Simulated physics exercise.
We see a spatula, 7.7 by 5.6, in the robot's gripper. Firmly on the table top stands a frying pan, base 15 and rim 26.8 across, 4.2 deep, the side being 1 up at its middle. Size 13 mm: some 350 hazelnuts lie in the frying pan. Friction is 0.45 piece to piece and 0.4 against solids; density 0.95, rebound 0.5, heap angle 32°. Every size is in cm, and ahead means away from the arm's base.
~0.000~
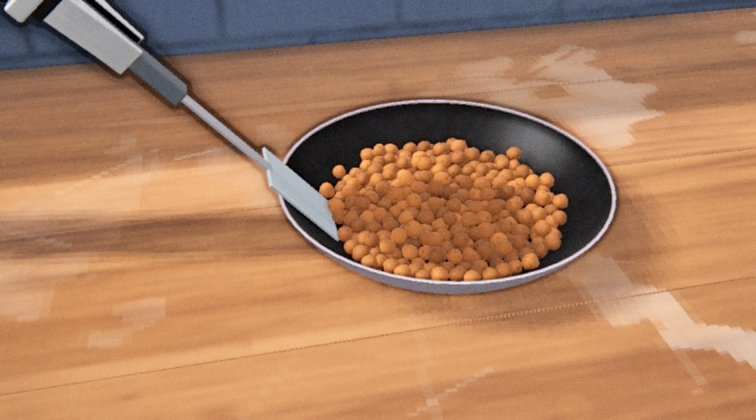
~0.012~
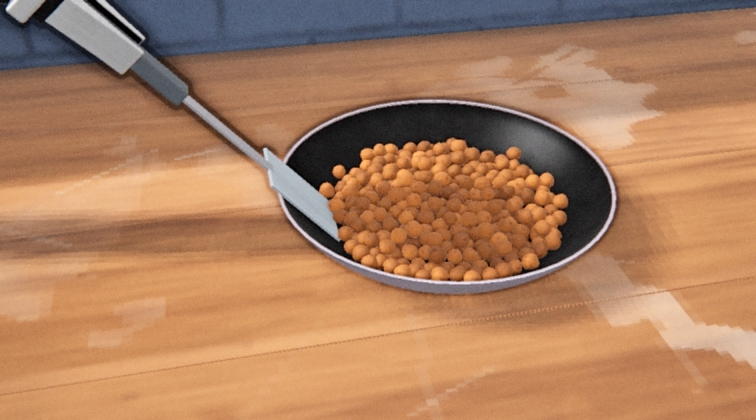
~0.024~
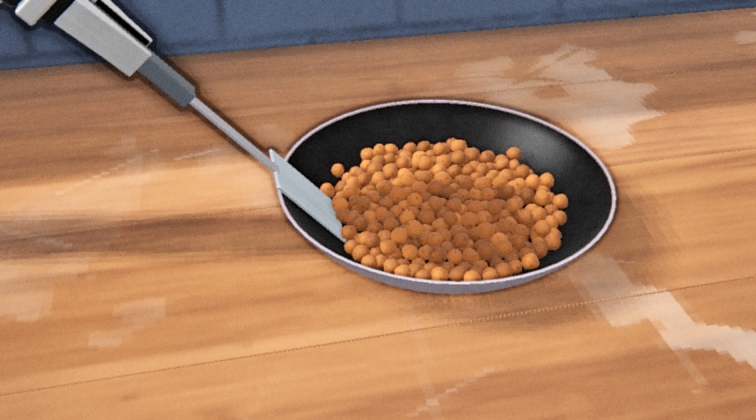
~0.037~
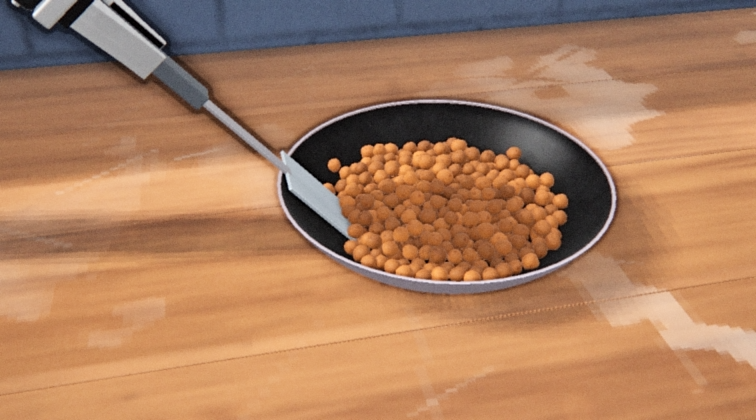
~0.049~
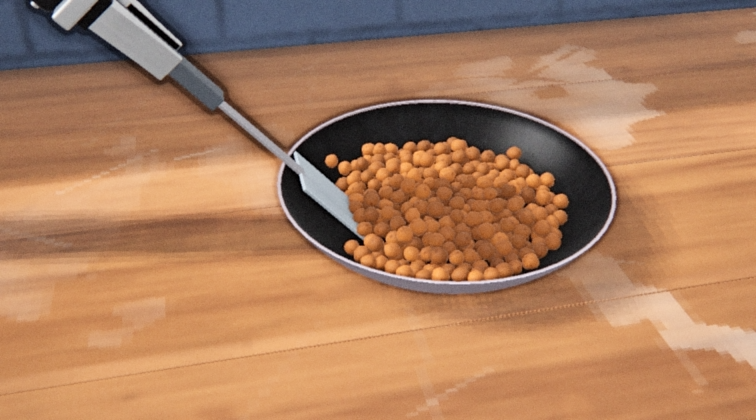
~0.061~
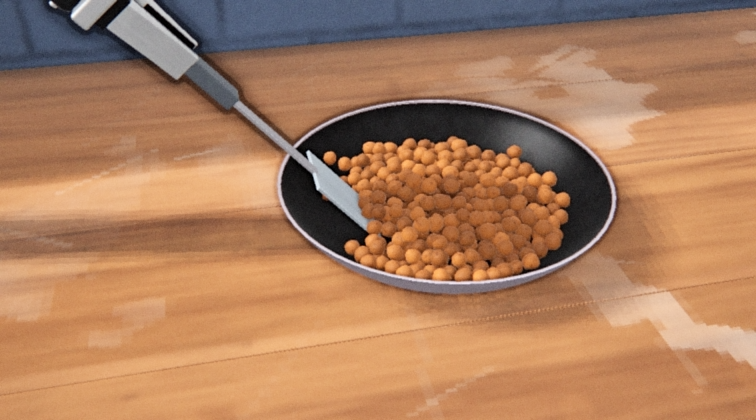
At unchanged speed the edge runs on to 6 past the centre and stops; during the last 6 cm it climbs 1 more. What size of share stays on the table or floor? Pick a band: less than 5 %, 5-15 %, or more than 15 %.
It falls in the band less than 5 %.
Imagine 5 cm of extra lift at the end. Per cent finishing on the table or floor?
I'd reckon around 10 per cent.
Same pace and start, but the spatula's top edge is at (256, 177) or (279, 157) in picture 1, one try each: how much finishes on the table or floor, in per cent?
Some 0 per cent, then some 0 per cent.
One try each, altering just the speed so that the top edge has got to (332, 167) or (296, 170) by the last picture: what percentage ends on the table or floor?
Estimates: Near 10 %, near 0 %.
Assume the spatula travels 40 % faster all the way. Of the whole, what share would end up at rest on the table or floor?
Then about 10 per cent.
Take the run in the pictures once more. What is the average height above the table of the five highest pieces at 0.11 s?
About 5 centimetres.
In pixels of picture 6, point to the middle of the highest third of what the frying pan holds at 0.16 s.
Near pixel (476, 182).
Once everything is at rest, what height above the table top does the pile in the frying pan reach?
5.5 cm.
After 0.11 s, sloping 50°, highest piece 5 above the table; 347 in the frying pan.
After 0.16 s, sloping 50°, highest piece 6 above the table; 347 in the frying pan.
After 0.38 s, sloping 50°, highest piece 5 above the table; 341 in the frying pan, 3 on the table or floor, 3 on the blade or in flight.
After 1.43 s, sloping 50°, highest piece 5 above the table; 340 in the frying pan, 7 on the table or floor.
At rest, 340 in the frying pan, 7 on the table or floor. That is 2 % on the table or floor.
